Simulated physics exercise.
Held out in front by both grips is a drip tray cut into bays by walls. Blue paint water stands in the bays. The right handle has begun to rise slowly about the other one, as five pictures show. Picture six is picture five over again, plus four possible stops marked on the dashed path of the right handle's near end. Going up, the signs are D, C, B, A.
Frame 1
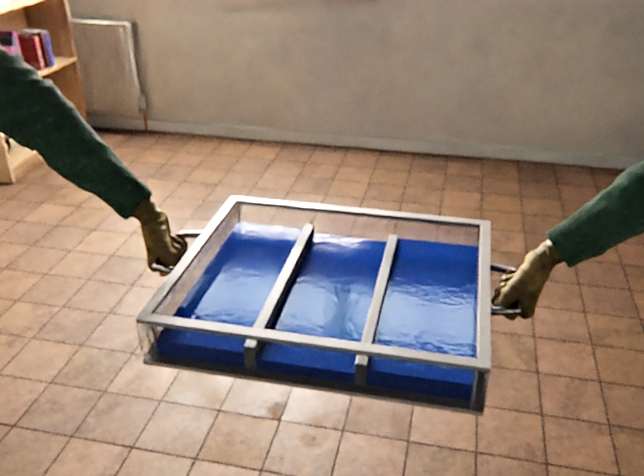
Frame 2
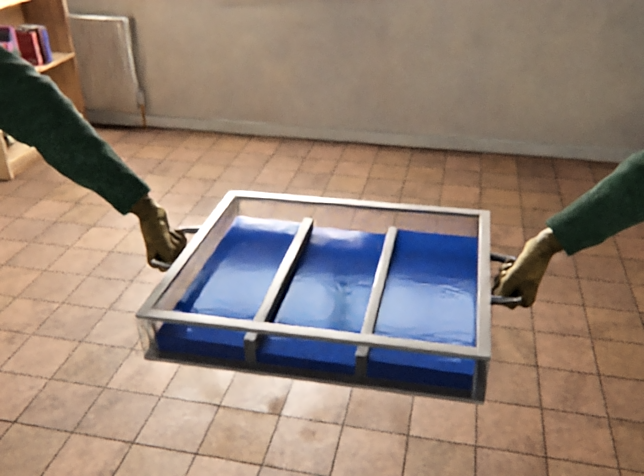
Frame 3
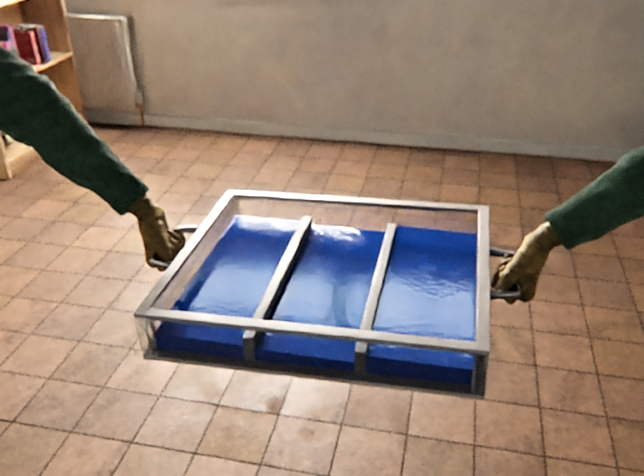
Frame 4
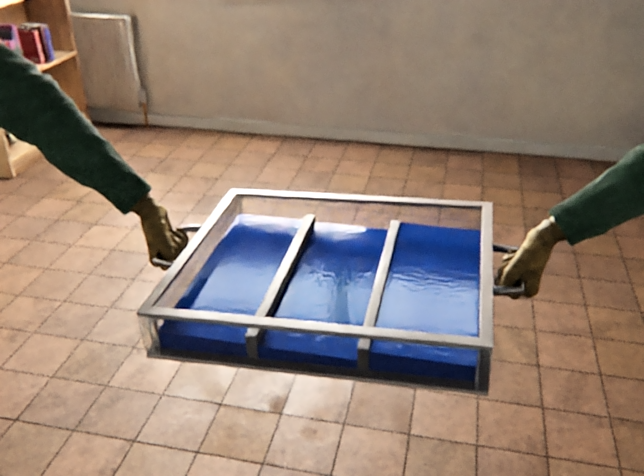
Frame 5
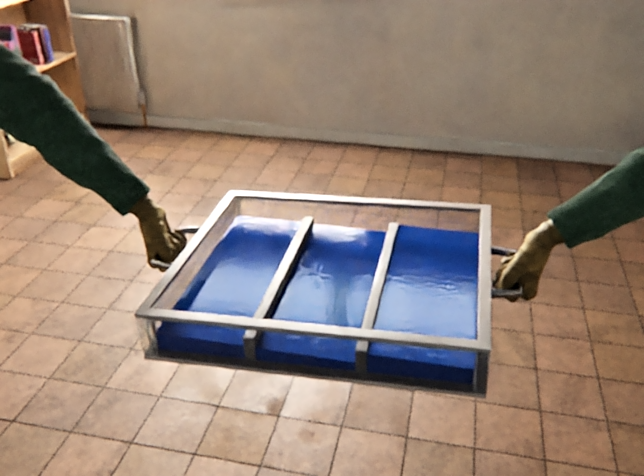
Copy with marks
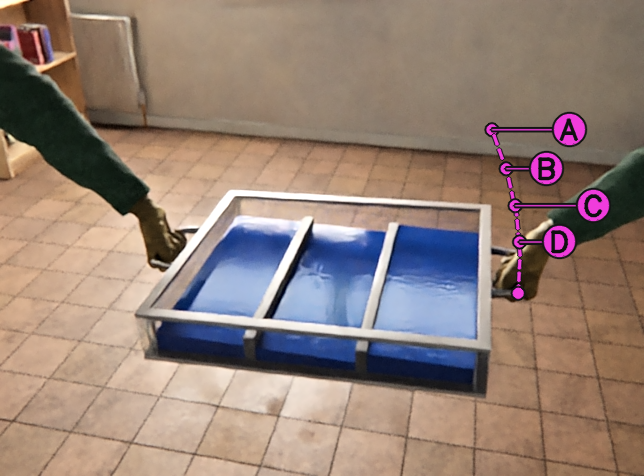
In a room with a tiled floor and a bookshelf at the left, two gloved hands in green sleeves hold a clear, metal-framed tray of blue liquid, split into three bays. The right side rises very slightly, leaving the tray tilted a little down to the left.
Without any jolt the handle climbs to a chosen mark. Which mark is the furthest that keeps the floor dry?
C.
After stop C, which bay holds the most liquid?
That is the left bay.
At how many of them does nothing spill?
Two of the four.
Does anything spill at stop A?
Yes.
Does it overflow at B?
Yes.
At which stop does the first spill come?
Here it is stop B.
On the marked copy, A at (491, 129); B at (506, 168); C at (515, 205); D at (519, 241).
With A, about 27 % goes over the rim.
With B, about 9 % goes over the rim.
With C, nothing spills; the left bay holds the most.
With D, nothing spills; the left bay holds the most.
